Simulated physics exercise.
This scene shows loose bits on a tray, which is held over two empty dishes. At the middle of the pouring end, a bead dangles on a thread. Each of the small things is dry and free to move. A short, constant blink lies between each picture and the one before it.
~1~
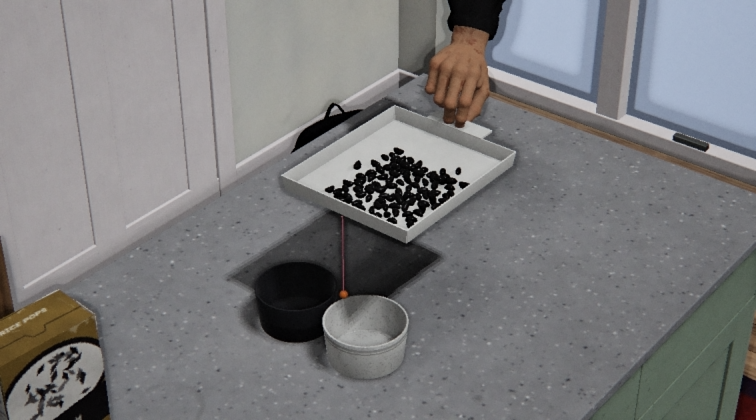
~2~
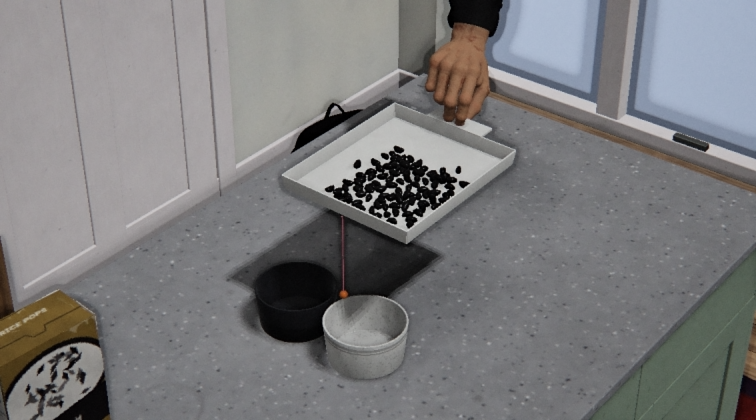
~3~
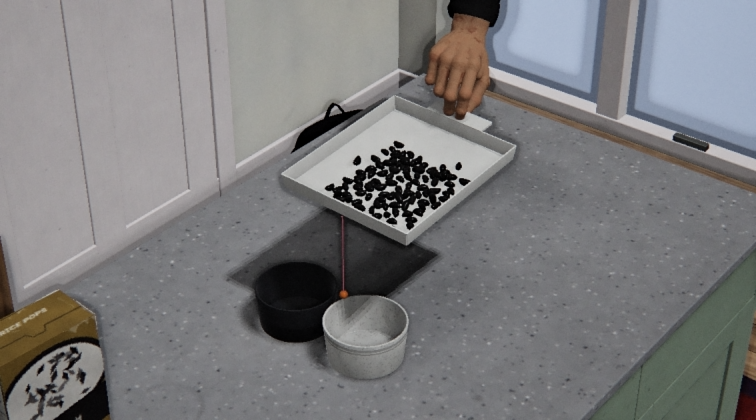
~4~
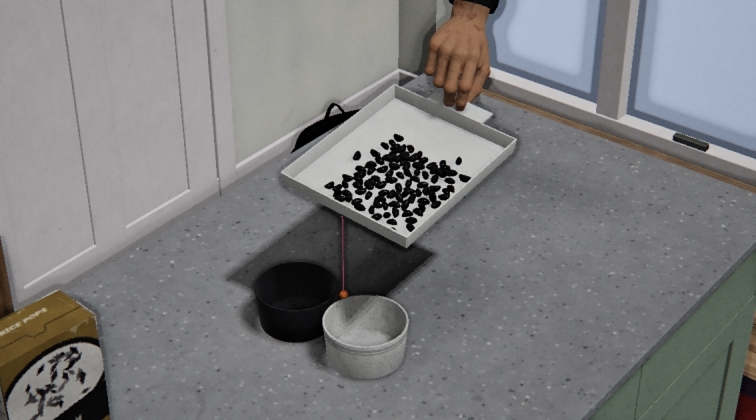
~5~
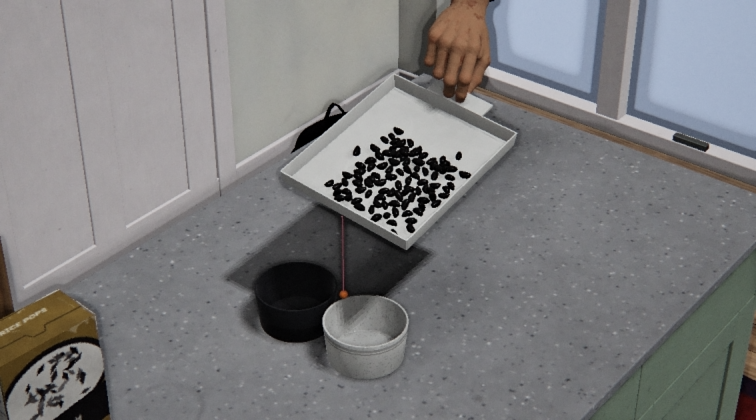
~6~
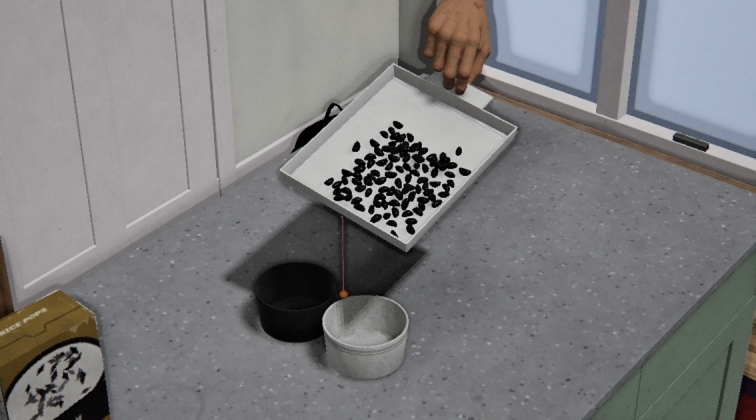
A hand slowly tilts a white tray of black beans above two empty dishes.
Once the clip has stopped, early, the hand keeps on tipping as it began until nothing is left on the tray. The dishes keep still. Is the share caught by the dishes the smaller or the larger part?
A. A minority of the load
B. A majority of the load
(B) A majority of the load.
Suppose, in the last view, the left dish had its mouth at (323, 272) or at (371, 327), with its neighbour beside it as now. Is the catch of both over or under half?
The first place gets a lesser share, the second the greater share.
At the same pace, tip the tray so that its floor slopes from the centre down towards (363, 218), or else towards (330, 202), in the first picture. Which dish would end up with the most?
It would be the right-side one to begin with, and after that the left-side one.
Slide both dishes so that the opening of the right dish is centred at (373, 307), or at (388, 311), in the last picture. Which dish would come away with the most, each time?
First try, the dish to the right; second try, the dish to the right.
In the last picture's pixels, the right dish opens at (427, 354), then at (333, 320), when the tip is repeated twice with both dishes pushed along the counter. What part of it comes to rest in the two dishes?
70 % and 30 %.
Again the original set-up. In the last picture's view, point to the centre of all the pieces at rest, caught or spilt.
Centre at rest, last view: Approx. (373, 356).
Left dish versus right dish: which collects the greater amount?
It's the right side.
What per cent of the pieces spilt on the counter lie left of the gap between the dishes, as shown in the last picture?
Roughly 20 in a hundred.
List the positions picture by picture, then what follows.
The first frame shows corners of the pouring end at (285, 175) and (407, 229), level; middle of the load at (408, 189), black beans; left dish at (269, 320); right dish at (339, 356); bead on its thread at (344, 294).
The second frame shows corners of the pouring end at (285, 175) and (407, 230), level; middle of the load at (408, 188).
The third frame shows corners of the pouring end at (285, 174) and (406, 232), tipped barely, lowest at the right corner; middle of the load at (408, 186).
The fourth frame shows corners of the pouring end at (284, 172) and (406, 235), tipped a little, lowest at the right corner; middle of the load at (408, 183).
The fifth frame shows corners of the pouring end at (284, 171) and (406, 238), tipped a little, lowest at the right corner; middle of the load at (408, 180).
The sixth frame shows corners of the pouring end at (283, 170) and (406, 241), tipped clearly, lowest at the right corner; middle of the load at (398, 183); left dish at (269, 320); right dish at (339, 356).
Soon after the last picture, tray tipped steeply; nearly all on the tray; a stray few in the air.
A little later, tray tipped past a quarter turn; nearly all on the tray; a stray few in the right dish; a stray few outside both.
Later still, tray tipped past a quarter turn; about two thirds in the right dish; about a quarter outside both.
At rest, tray tipped past a quarter turn; about two thirds in the right dish; none in the left dish; about a quarter outside both.
